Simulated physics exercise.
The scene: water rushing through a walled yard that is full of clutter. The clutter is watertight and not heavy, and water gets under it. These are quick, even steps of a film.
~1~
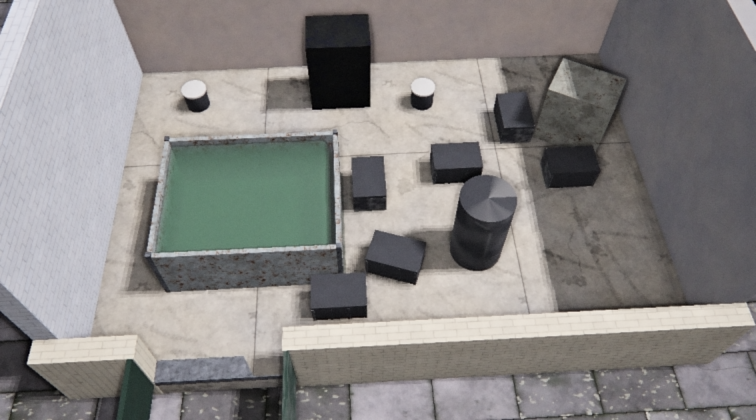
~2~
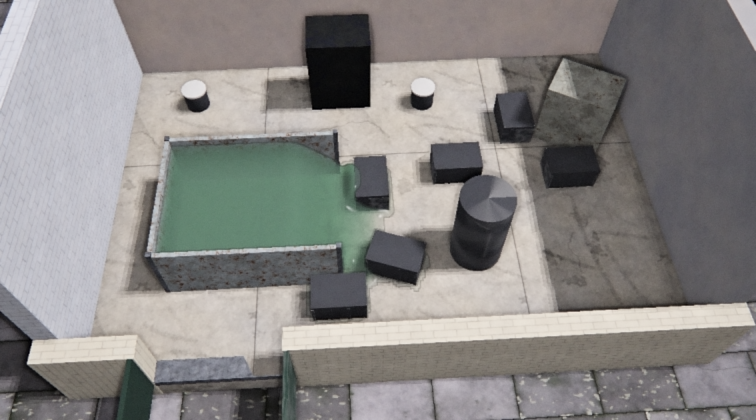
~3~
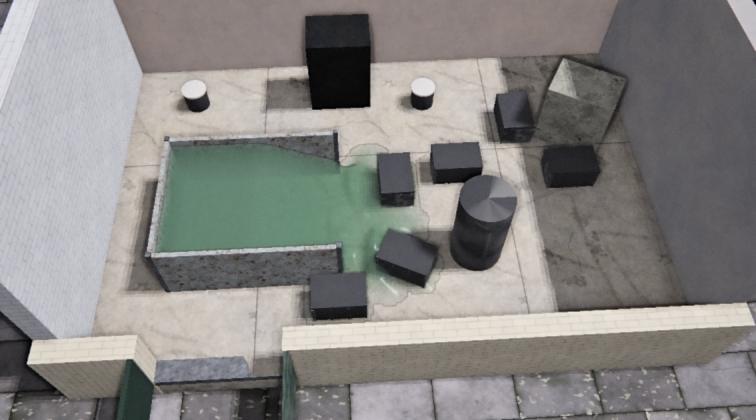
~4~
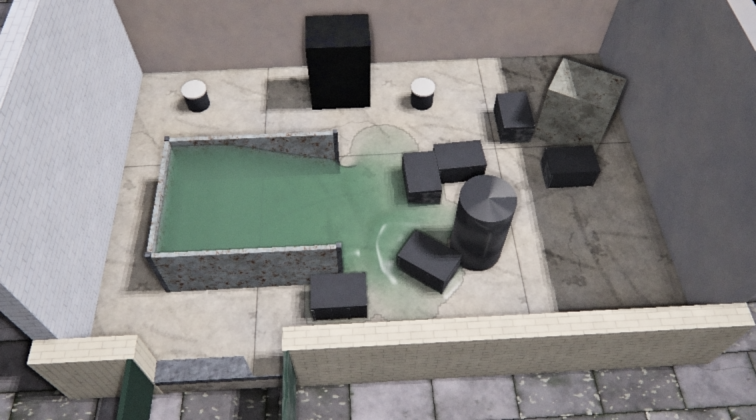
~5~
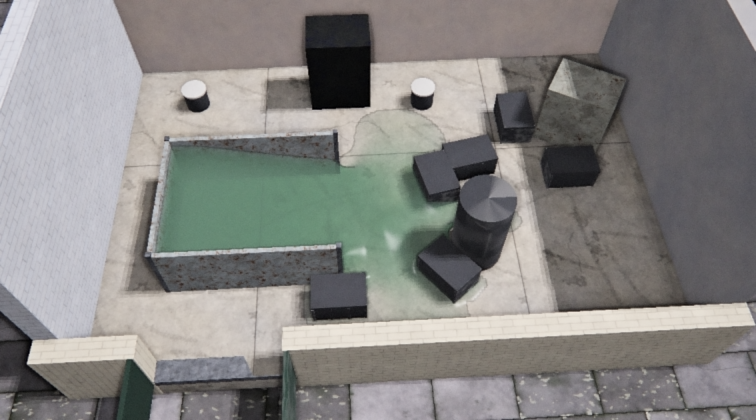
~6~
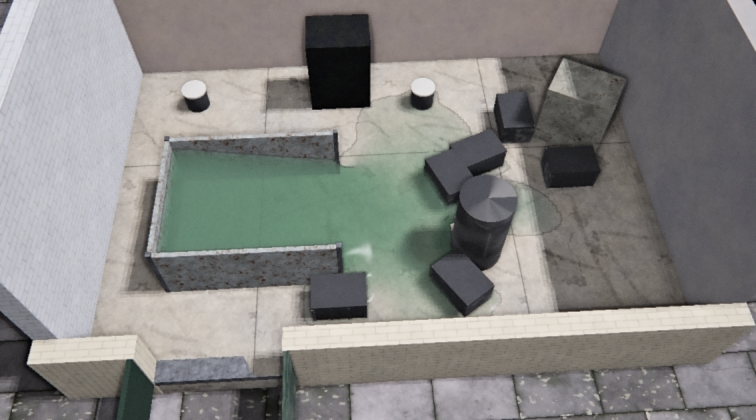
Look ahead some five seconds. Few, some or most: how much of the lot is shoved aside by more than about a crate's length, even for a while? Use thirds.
That comes to two thirds or more.
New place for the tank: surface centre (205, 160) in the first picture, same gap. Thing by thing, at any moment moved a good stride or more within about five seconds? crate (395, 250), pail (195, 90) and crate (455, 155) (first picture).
As listed: Shifted that much, not that far, that far or more.
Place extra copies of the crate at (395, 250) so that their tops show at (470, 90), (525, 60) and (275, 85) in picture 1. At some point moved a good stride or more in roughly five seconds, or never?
In turn: Swept aside, yes, under that.
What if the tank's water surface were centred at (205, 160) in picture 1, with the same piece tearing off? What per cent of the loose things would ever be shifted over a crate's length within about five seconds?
Near 80 in a hundred.
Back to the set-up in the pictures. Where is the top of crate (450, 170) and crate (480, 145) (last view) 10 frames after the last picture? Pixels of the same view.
Around (605, 193) and (565, 140).
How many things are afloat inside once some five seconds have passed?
That makes 6.
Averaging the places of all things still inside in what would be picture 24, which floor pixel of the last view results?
Roughly at (495, 175).
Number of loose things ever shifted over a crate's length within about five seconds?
It comes to 6.
A moment on, 3 of 8 are well off their spots; 1 afloat.
Next, 6 of 8 are well off their spots; 3 afloat.
Later, 6 of 8 are well off their spots; 6 afloat.
In the end, 5 of 8 are well off their spots, and 6 have been at some point; 6 afloat.
